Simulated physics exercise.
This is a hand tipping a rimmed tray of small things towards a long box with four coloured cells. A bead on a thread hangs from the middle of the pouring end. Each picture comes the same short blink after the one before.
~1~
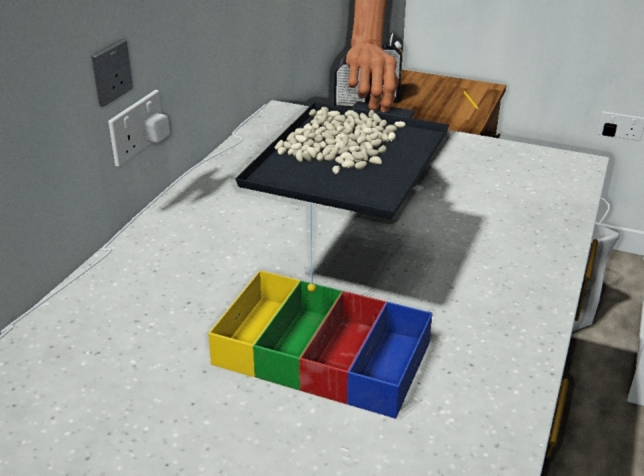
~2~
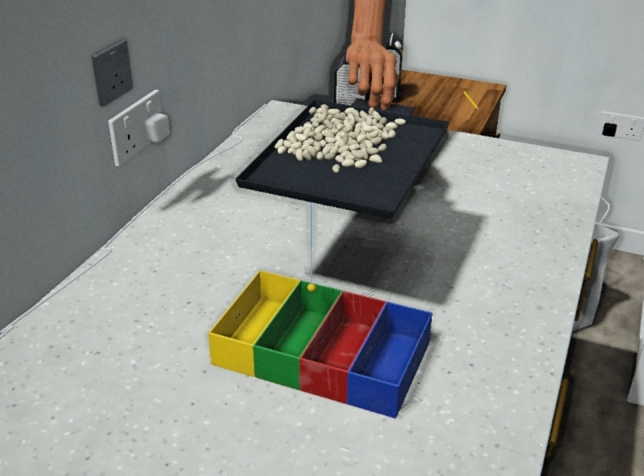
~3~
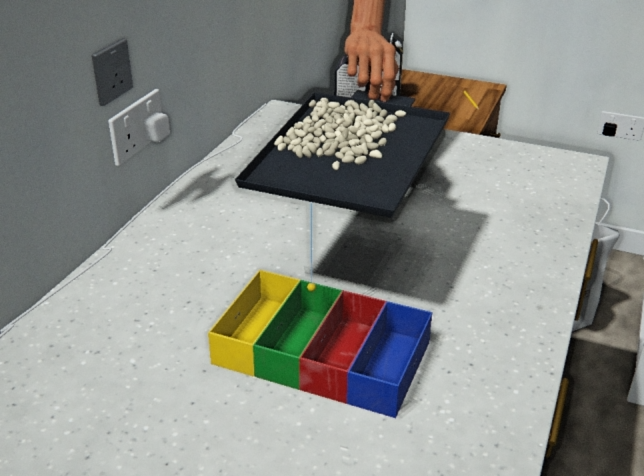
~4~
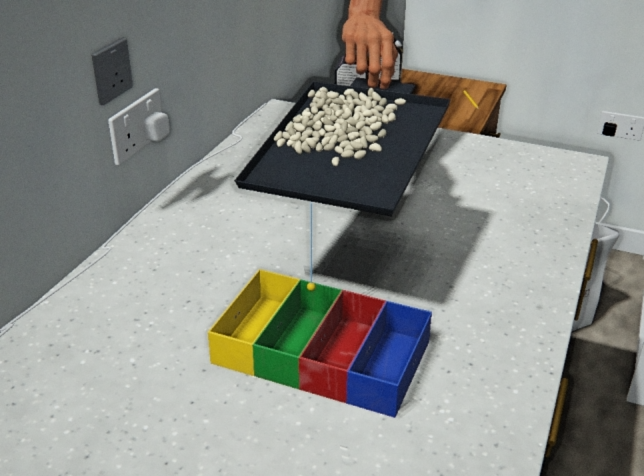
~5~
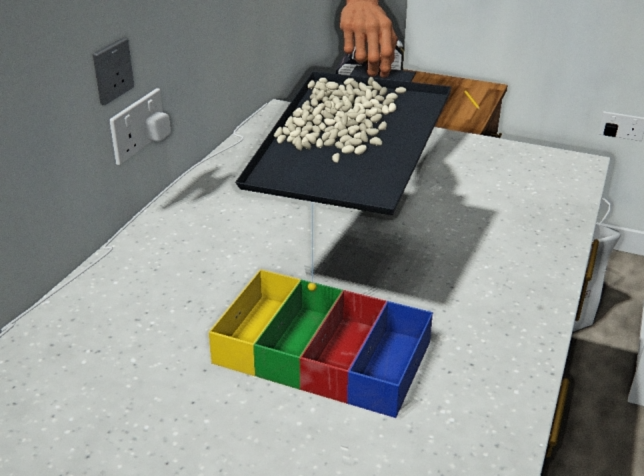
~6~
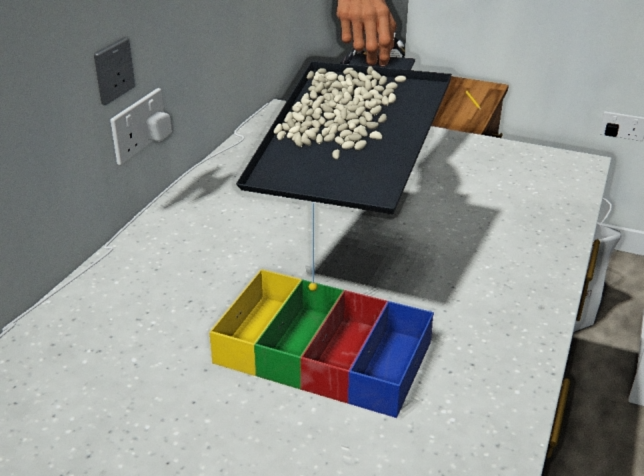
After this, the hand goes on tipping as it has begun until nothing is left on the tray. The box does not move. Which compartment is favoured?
The yellow cell gets the most.
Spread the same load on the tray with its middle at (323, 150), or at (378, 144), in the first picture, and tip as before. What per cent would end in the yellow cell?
The first gives 40 %, the second 40 %.
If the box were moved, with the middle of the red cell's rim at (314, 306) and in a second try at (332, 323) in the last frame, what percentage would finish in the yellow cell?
Roughly 40 per cent, and 50 per cent.
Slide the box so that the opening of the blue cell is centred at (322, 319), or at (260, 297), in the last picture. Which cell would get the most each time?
First that green cell, then that blue cell.
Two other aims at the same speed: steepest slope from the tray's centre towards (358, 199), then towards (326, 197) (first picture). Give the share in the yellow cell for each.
First some 0, then 30 per cent.
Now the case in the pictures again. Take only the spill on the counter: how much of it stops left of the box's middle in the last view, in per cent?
Roughly 100 in a hundred.
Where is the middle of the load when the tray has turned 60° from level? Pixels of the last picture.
Near (281, 164).
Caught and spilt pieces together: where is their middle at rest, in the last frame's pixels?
Roughly at (245, 336).
Just after the last frame, tray tipped steeply; the larger part on the tray; about a tenth falling or outside the box.
A moment on, tray tipped right over; roughly a third on the tray; roughly a quarter in the yellow cell; about a tenth in the green cell; just a few in the red cell; just a few in the blue cell; roughly a third falling or outside the box.
Further on, tray tipped past a quarter turn; roughly a third in the yellow cell; about a tenth in the green cell; about a tenth in the red cell; just a few in the blue cell; roughly a third falling or outside the box.
When it is over, tray tipped past a quarter turn; roughly a third in the yellow cell; about a tenth in the green cell; about a tenth in the red cell; just a few in the blue cell; roughly a third outside the box.
